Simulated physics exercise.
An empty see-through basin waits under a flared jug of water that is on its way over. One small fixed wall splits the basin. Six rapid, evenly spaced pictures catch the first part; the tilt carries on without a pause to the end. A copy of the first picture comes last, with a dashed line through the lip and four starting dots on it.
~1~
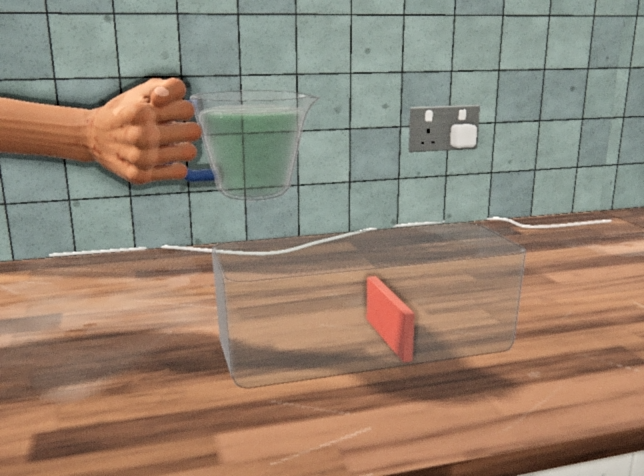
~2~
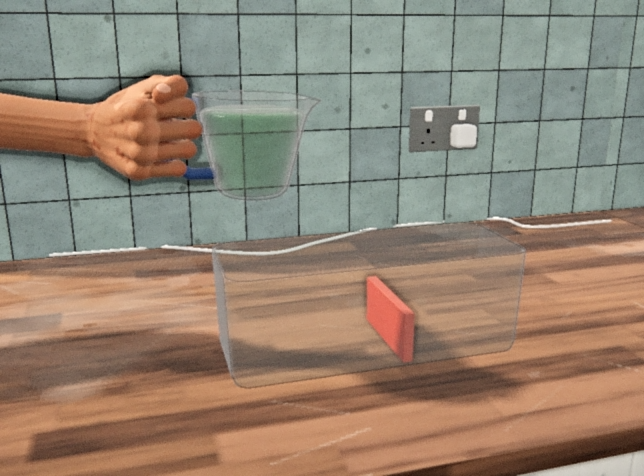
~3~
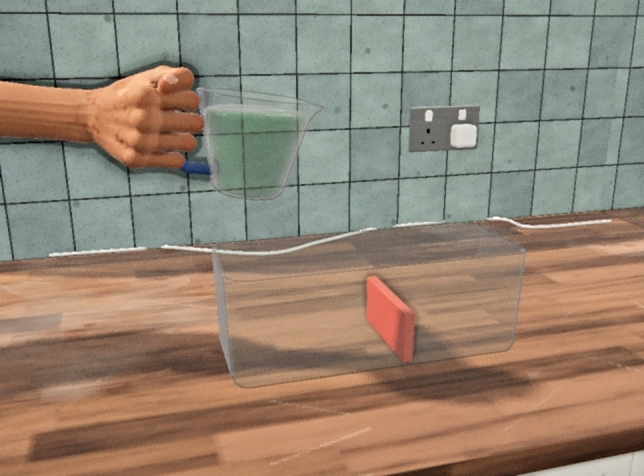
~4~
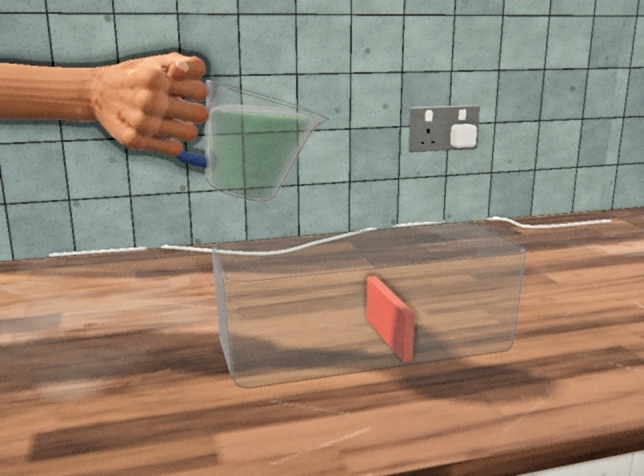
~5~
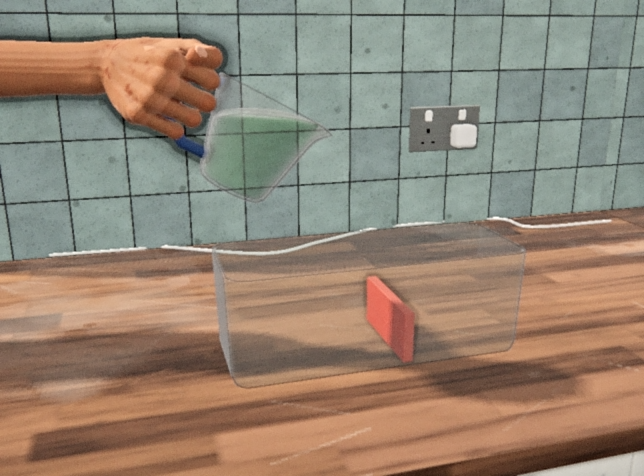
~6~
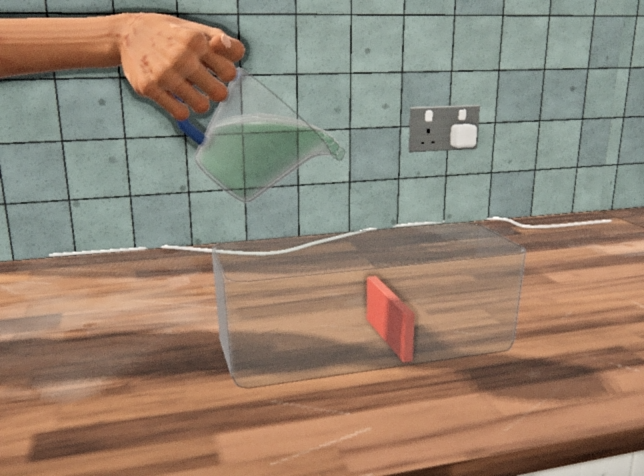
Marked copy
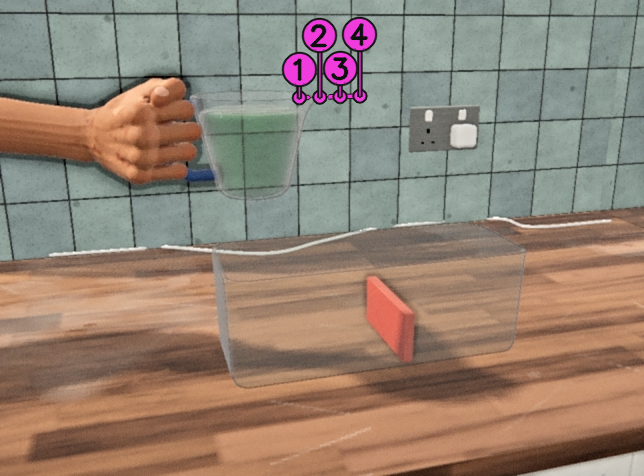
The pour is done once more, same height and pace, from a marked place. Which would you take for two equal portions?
Best: 4.
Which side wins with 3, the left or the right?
More ends on the left.
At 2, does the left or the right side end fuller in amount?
More ends on the left.
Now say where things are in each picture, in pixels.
Upright, lip at (318, 97); basin from (232, 386) to (511, 346); top of the wall at (390, 294); nothing has left yet, in the first picture.
Tipped about 2°, lip at (319, 99); nothing has left yet, in the second picture.
Tipped about 8°, lip at (323, 106); nothing has left yet, in the third picture.
Tipped about 17°, lip at (327, 118); nothing has left yet, in the fourth picture.
Tipped about 29°, lip at (330, 134); nothing has left yet, in the fifth picture.
Tipped about 43°, lip at (329, 153); water is over the lip, down to (339, 157), in the sixth picture.
On the marked copy, 1 at (299, 97); 2 at (319, 97); 3 at (340, 96); 4 at (359, 96).
For dot 1, about 94 % ends left of the wall and 4 % right of it.
For dot 2, about 92 % ends left of the wall and 5 % right of it.
For dot 3, about 74 % ends left of the wall and 24 % right of it.
For dot 4, about 51 % ends left of the wall and 48 % right of it.
